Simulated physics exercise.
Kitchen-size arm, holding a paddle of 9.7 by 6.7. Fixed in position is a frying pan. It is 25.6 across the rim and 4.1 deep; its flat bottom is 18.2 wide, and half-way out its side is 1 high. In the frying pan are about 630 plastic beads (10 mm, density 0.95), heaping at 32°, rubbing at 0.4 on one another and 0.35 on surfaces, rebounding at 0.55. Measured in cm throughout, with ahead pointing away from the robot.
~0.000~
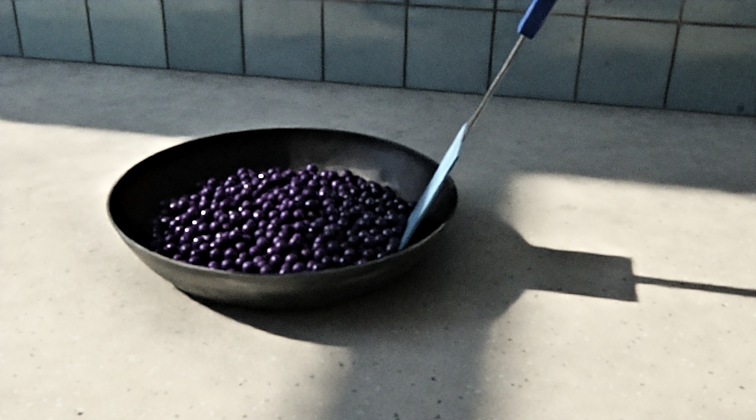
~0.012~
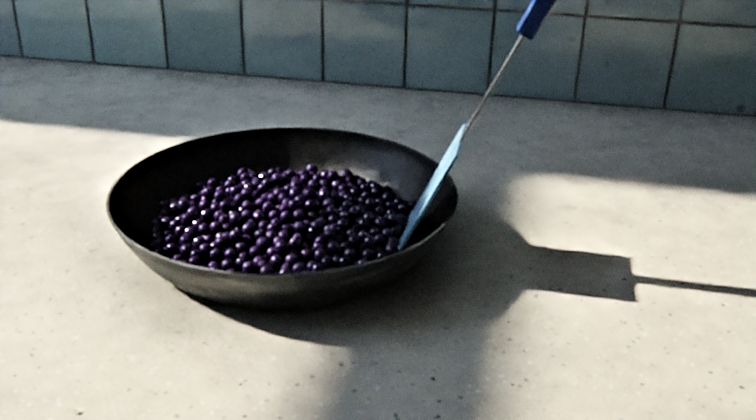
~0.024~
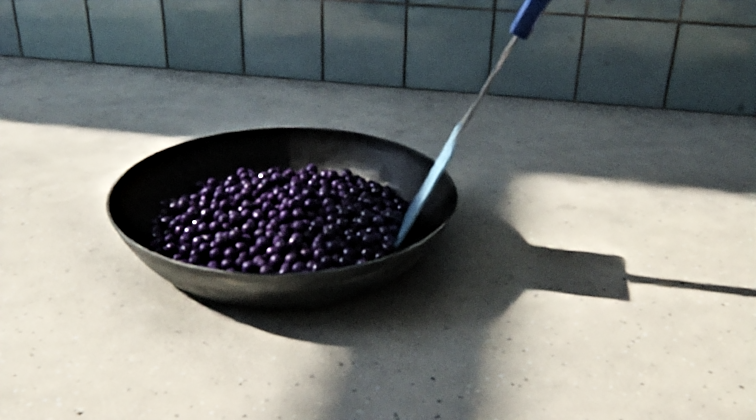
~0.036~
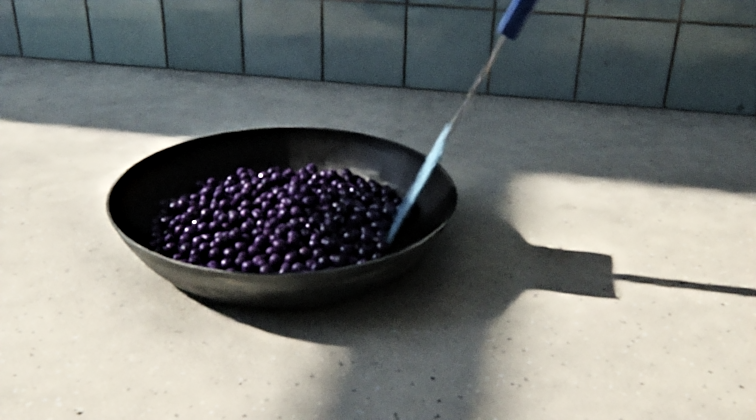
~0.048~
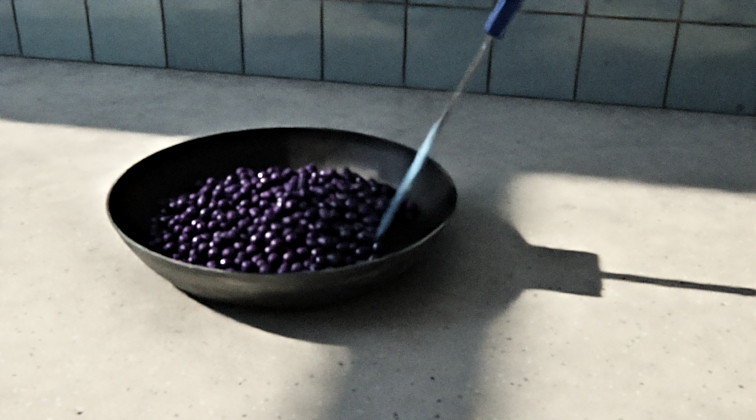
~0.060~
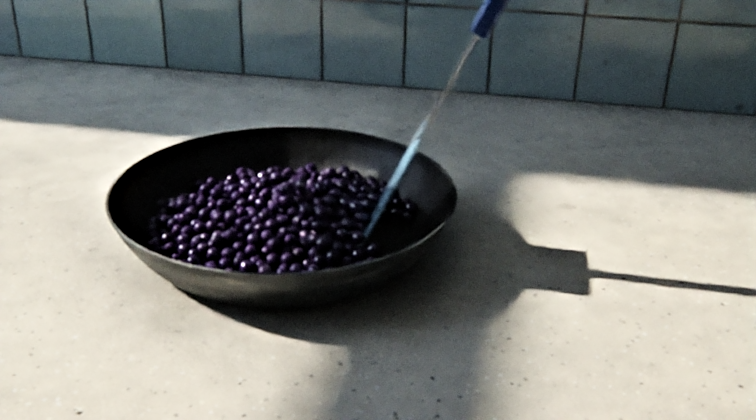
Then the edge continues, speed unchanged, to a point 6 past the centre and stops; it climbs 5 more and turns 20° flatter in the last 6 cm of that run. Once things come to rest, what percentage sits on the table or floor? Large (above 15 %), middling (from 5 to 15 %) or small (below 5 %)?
Small; below 5 %.
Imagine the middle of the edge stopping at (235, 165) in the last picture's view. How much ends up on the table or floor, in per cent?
Roughly 0 per cent, I'd say.
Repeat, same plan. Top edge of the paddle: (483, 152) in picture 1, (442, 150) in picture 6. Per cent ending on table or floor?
5 per cent.
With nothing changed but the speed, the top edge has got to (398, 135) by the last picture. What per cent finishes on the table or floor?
Expect some 10 per cent there.
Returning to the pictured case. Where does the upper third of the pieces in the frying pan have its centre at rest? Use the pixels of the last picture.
You'll find it at about (192, 200).
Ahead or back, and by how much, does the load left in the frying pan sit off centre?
Roughly 3.5 centimetres ahead.
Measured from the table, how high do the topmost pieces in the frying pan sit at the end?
Near 4.5 centimetres high.
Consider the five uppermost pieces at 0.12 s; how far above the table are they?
Roughly 5 cm above the table.
After 0.12 s, sloping 65°, highest piece 5 above the table; 632 in the frying pan.
After 0.17 s, sloping 57°, highest piece 5 above the table; 632 in the frying pan.
After 0.40 s, sloping 45°, highest piece 5 above the table; 620 in the frying pan, 11 on the table or floor, 1 on the blade or in flight.
After 1.45 s, sloping 45°, highest piece 4 above the table; 620 in the frying pan, 12 on the table or floor.
At rest, 620 in the frying pan, 12 on the table or floor. That is 2 % on the table or floor.
